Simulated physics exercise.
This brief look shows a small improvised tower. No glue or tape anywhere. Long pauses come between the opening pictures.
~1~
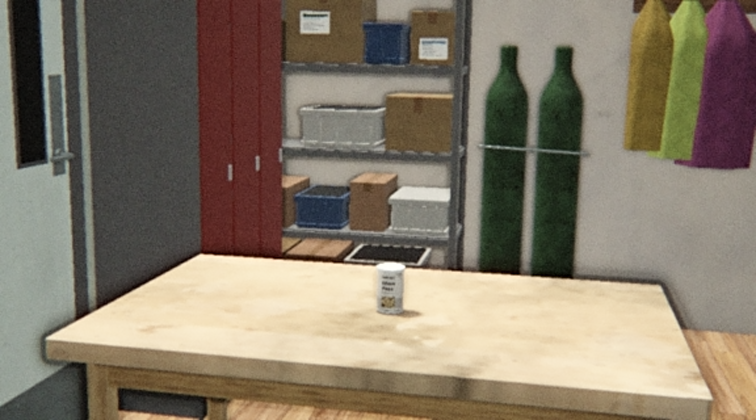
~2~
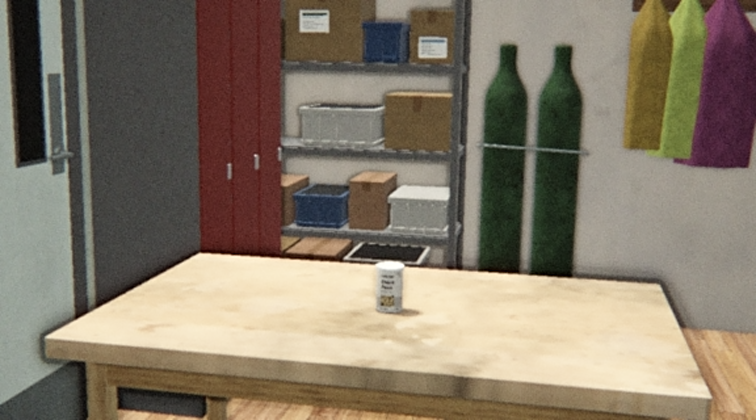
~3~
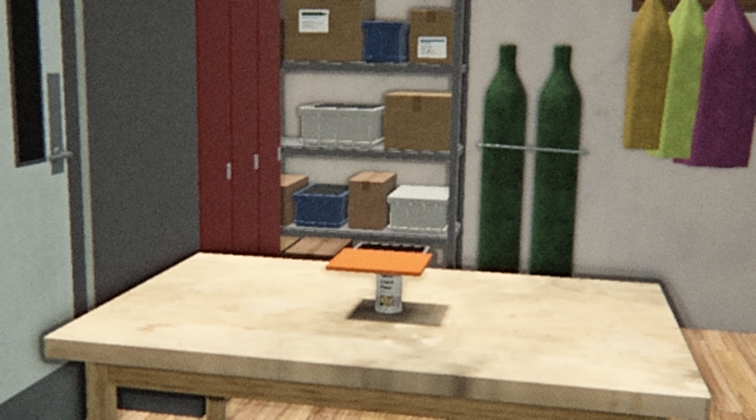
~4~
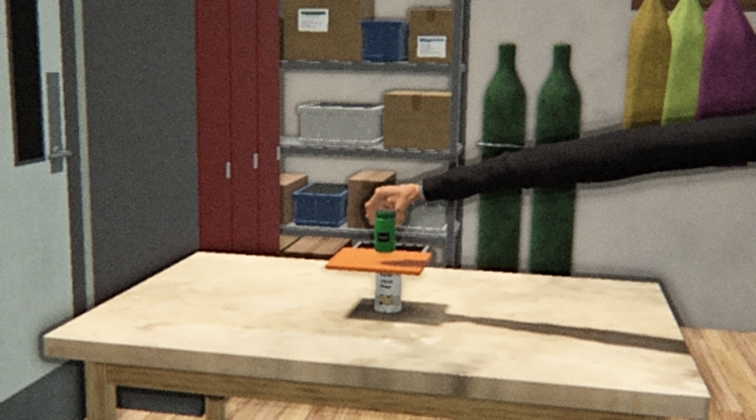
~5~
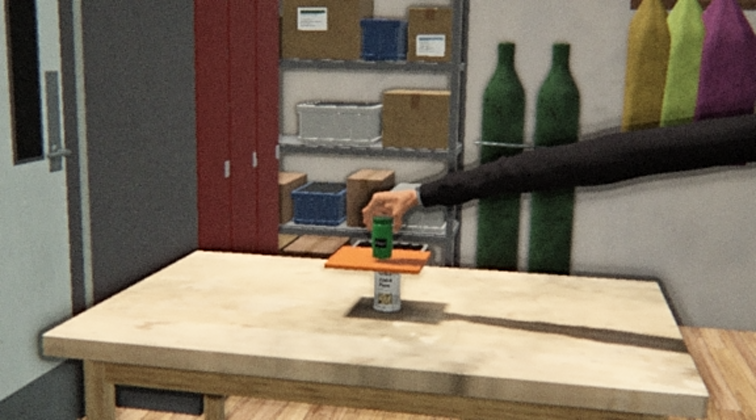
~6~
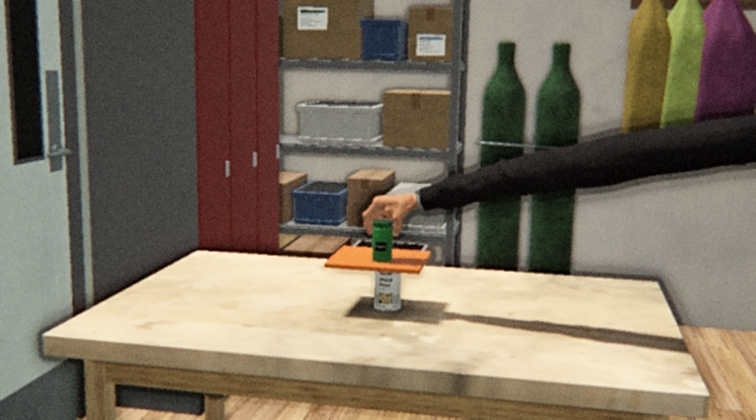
An orange lid appears on top of a small white container on a pale table, then a hand reaching in from the right lowers a green shaker slightly onto the lid and keeps hold of it.
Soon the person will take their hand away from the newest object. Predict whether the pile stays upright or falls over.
Prediction: It stays upright.
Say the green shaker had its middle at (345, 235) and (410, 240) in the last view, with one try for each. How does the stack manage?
First try: Topples; second try: Stands.
Then, 0.20 s on from there, no change.
Then, 0.50 s on from there, green shaker resting near (383, 241).
In the end, all 3 unmoved. At the end, from the last picture's camera, green shaker near (383, 241). The stack holds.
